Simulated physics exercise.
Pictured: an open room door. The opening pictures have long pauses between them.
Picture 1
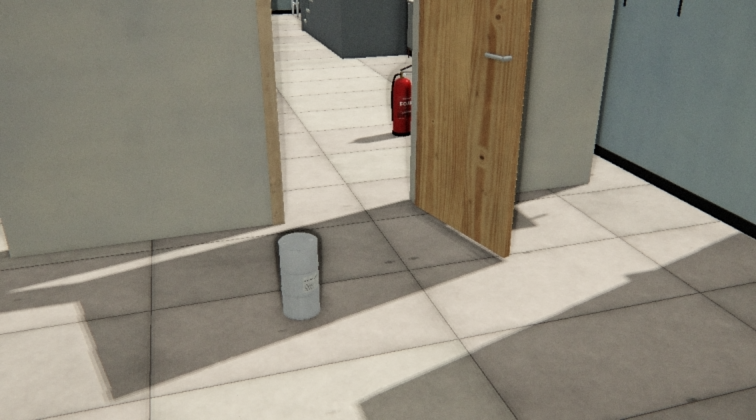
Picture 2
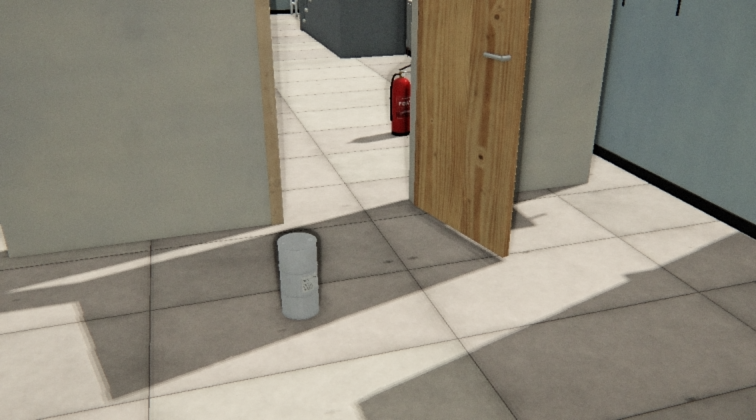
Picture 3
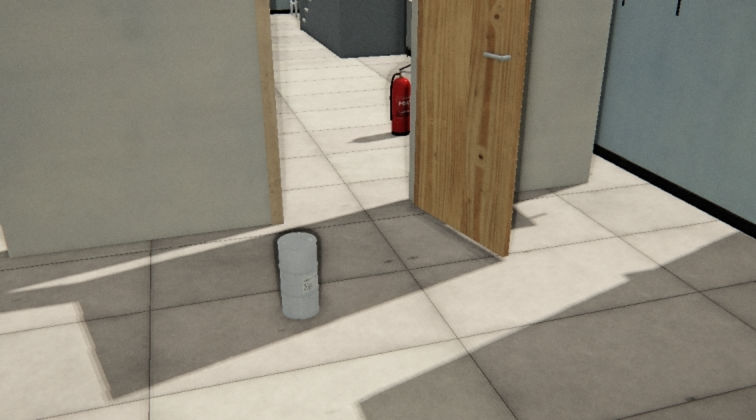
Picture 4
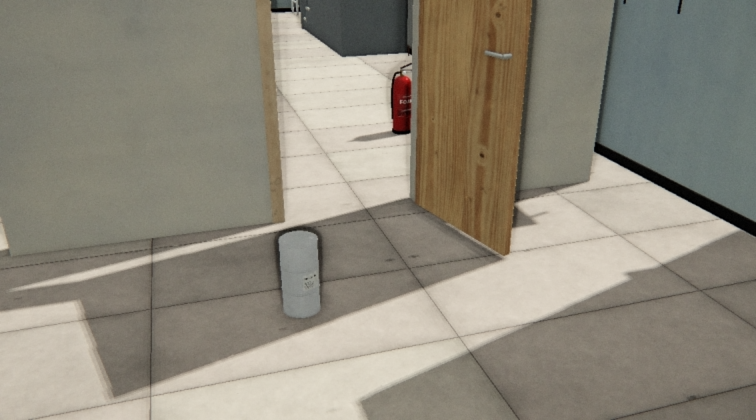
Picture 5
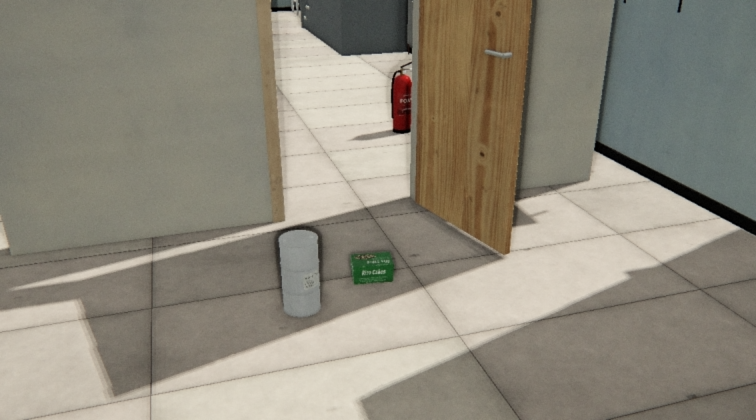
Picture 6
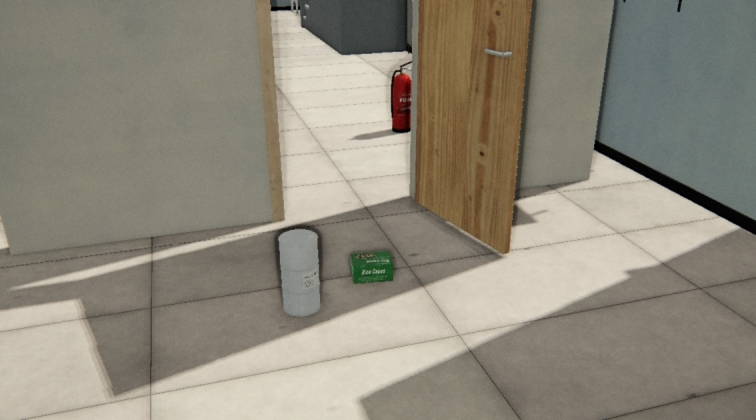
A wooden door stands wide open in a pale-tiled room crossed by hard shadows, seen from above at an angle. A white-grey canister stands on the floor left of the door, with a red fire extinguisher beyond the doorway and a blue-grey wall at right. The door, canister and camera stay essentially still, and late on a green box abruptly appears right of the canister, then sits motionless.
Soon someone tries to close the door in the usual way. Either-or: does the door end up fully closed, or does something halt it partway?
The attempt works.
Then, 1.10 s later than the last frame, door 69° open.
Then, 1.90 s later than the last frame, door 33° open.
When it is over, door 0° open; both as before. End places, in pixels of the last picture, green box near (372, 267).
